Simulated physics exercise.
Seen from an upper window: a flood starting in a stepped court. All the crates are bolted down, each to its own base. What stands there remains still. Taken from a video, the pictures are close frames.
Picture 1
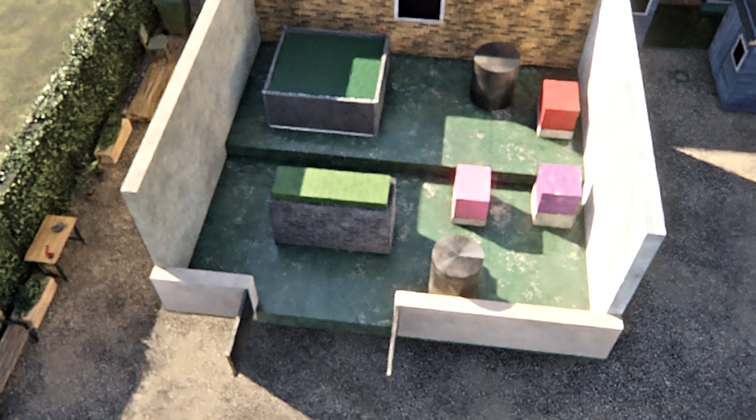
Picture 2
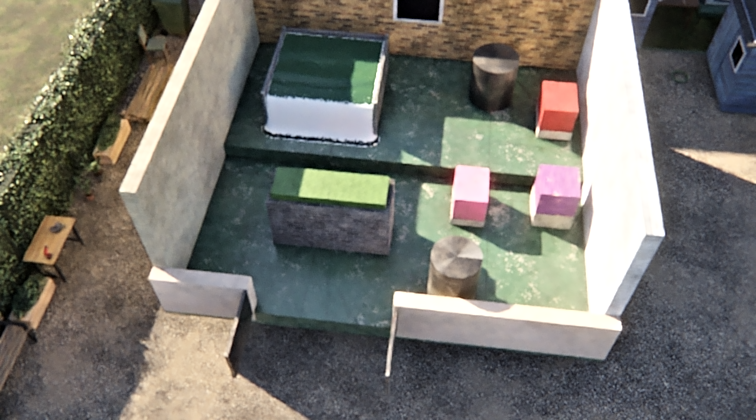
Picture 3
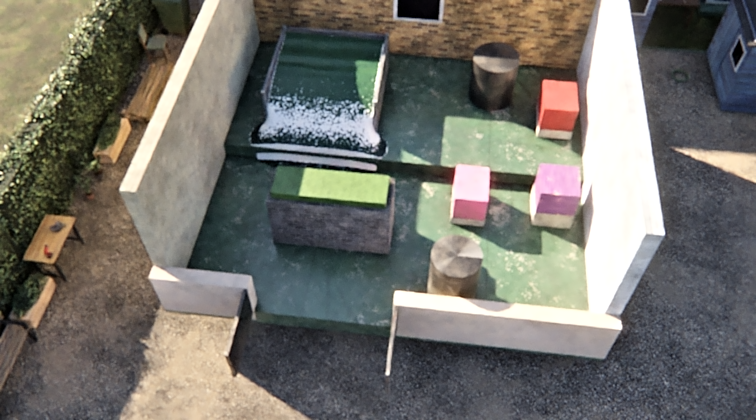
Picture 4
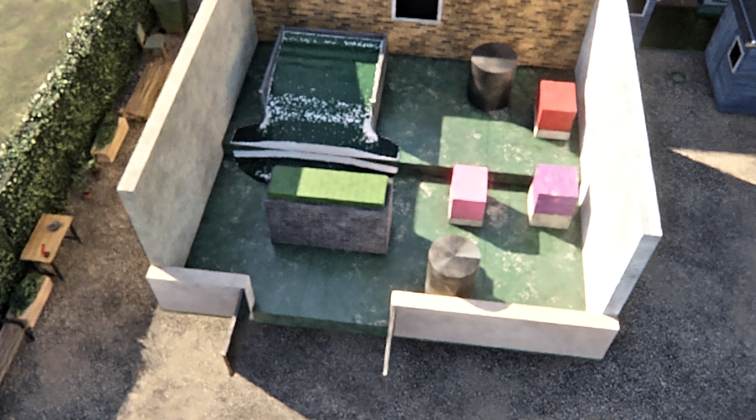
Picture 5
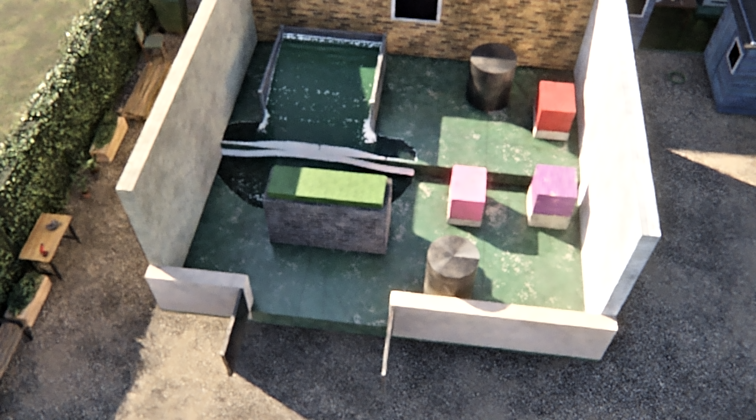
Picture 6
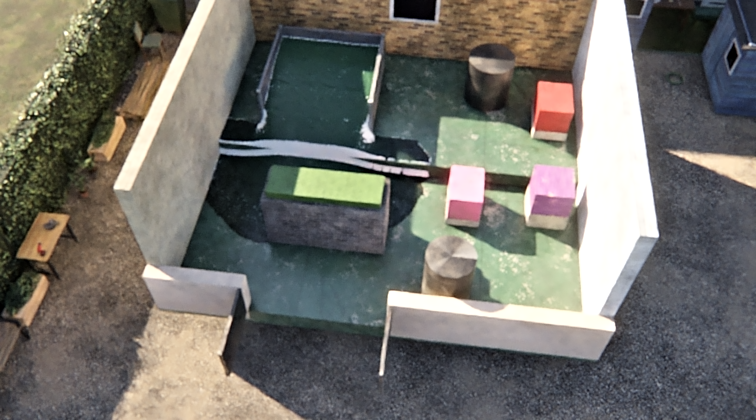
In a walled, stepped court, the front of a dark tank of water opened, and water poured out in a white rush, ran over the step and spread darkly around the grass-topped block below.
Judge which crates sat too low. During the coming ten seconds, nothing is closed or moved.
The red crate was not too low. The purple crate was not too low. The pink crate was too low.
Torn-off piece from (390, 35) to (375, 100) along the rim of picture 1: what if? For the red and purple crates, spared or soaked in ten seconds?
Red: Overtopped; purple: Overtopped.
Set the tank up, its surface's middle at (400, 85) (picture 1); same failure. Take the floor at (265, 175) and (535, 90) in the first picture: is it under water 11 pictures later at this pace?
In order: Inundated and bone-dry.
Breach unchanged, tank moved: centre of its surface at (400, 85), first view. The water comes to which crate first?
My pick is the pink crate.
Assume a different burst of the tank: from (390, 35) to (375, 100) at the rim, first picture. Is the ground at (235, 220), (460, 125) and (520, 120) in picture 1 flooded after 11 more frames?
The first point is unwetted, the second swamped, the third swamped.
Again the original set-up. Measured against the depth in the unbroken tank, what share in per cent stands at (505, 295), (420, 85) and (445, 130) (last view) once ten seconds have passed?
Estimated readings in sequence: 20, 0, 0 percent.
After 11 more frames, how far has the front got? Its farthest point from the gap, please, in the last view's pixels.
About (573, 308).
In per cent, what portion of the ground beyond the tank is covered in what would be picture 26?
I make it 60 per cent.
A moment on, water covers 30 % of the floor; the red crate not reached, the purple crate not reached, the pink crate water round its plinth.
Next, water covers 45 % of the floor; the red crate not reached, the purple crate water round its plinth, the pink crate water round its plinth.
Then, water covers 60 % of the floor; the red crate not reached, the purple crate water round its plinth, the pink crate water round its plinth.
Later, water covers 60 % of the floor; the red crate water round its plinth, the purple crate water round its plinth, the pink crate water round its plinth.
In the end, water covers 60 % of the floor; the red crate stayed above the water, the purple crate stayed above the water, the pink crate was topped.
